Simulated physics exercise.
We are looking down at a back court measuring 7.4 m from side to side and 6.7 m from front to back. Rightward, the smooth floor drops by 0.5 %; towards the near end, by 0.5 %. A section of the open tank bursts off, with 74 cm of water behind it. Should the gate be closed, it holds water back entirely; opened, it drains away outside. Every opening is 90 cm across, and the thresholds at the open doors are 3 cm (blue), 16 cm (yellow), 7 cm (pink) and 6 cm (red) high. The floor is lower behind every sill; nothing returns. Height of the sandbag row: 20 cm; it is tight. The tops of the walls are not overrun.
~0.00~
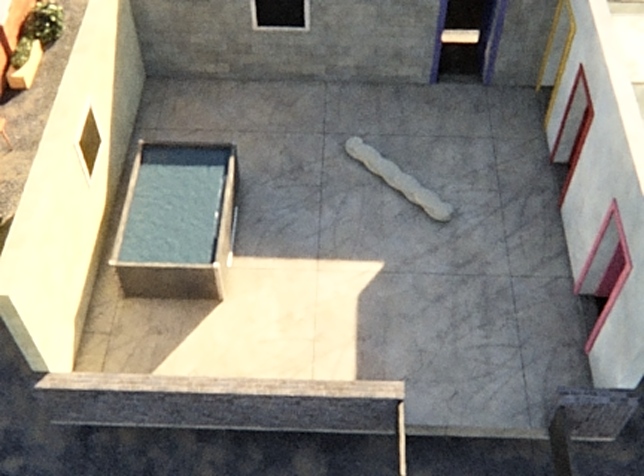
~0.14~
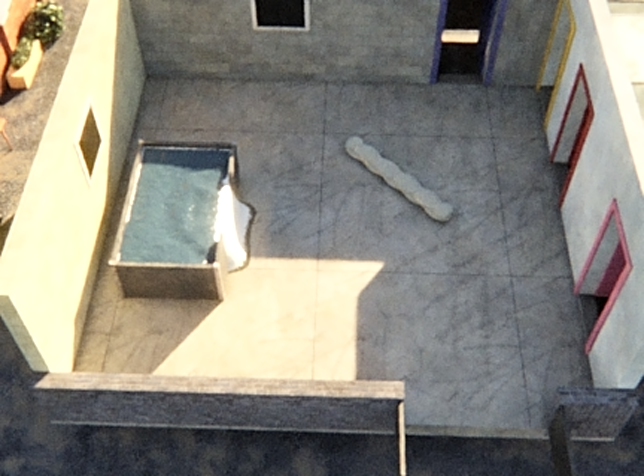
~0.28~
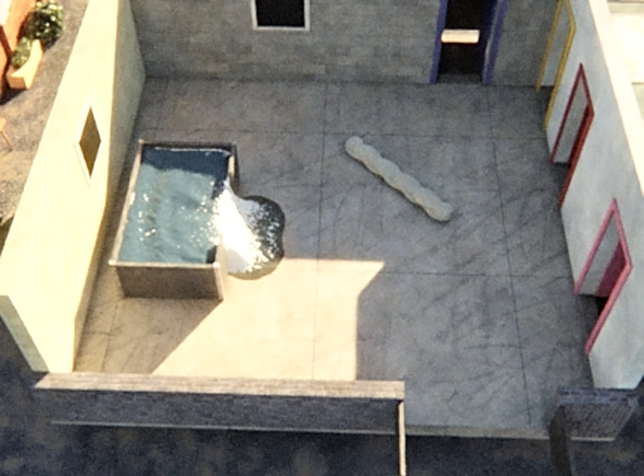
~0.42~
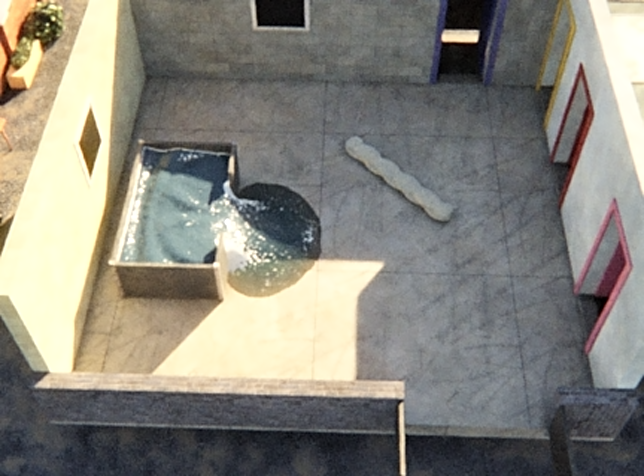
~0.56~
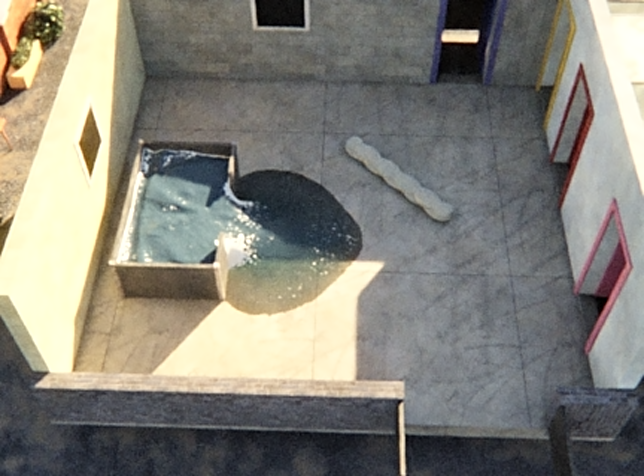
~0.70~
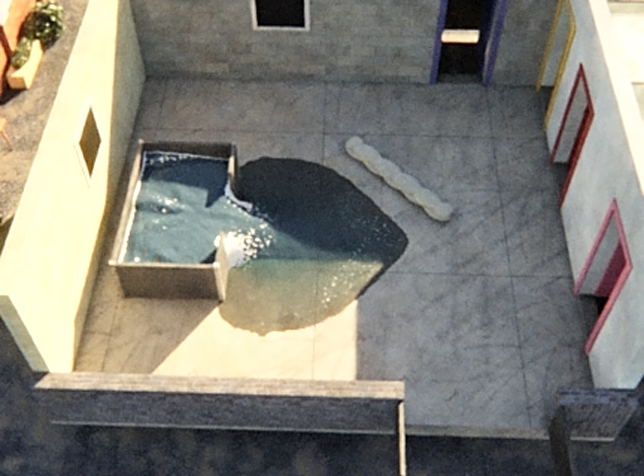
In this clip, water in an open tank at the left of a walled court bursts through the tank's right side, foaming at the gap, and spreads across the floor in a widening, dark rounded pool toward a pale sandbag row.
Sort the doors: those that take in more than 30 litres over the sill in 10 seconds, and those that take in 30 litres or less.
Sorted: The blue door takes in 30 litres or less; the yellow door takes in 30 litres or less; the pink door takes in more; the red door takes in 30 litres or less.
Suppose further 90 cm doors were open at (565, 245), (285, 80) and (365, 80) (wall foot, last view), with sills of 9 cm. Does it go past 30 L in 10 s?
Taking them in order, the first gets enough, the second too little and the third too little.
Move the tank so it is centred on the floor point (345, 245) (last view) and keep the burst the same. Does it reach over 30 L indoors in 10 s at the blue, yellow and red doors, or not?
Against the limit, the blue door exceeds it, the yellow door stays within it and the red door exceeds it.
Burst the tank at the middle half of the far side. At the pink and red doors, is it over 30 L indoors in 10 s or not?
Pink short, red beyond.
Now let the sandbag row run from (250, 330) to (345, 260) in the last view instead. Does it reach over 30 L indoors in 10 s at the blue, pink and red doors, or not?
Blue beyond the limit, pink within the limit, red beyond the limit.
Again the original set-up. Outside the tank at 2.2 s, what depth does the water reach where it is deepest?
It tops out at some 28 cm.
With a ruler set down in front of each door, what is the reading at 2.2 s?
In cm: Blue 0, yellow 0, pink 15, red 1.
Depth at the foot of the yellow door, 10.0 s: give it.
Around 5.5 cm deep.
After 1.4 s water covers 30 % of the floor and is deepest (34 cm) near (241, 238); blue door not reached, yellow door not reached, pink door not reached, red door not reached.
After 2.2 s water covers 50 % of the floor and is deepest (28 cm) near (575, 284); blue door not reached, yellow door not reached, pink door 15 cm at the sill, 12 L in, red door 1 cm at the sill, 0 L in.
After 3.5 s water covers 50 % of the floor and is deepest (34 cm) near (599, 414); blue door not reached, yellow door not reached, pink door 18 cm at the sill, 120 L in, red door 6 cm at the sill, 0 L in.
After 6.0 s water covers 70 % of the floor and is deepest (18 cm) near (573, 413); blue door 4 cm at the sill, 1 L in, yellow door 4 cm at the sill, 0 L in, pink door 14 cm at the sill, 225 L in, red door 3 cm at the sill, 0 L in.
After 10.0 s water covers 90 % of the floor and is deepest (8 cm) near (573, 413); blue door 3 cm at the sill, 2 L in, yellow door 6 cm at the sill, 0 L in, pink door 8 cm at the sill, 268 L in, red door 4 cm at the sill, 0 L in.
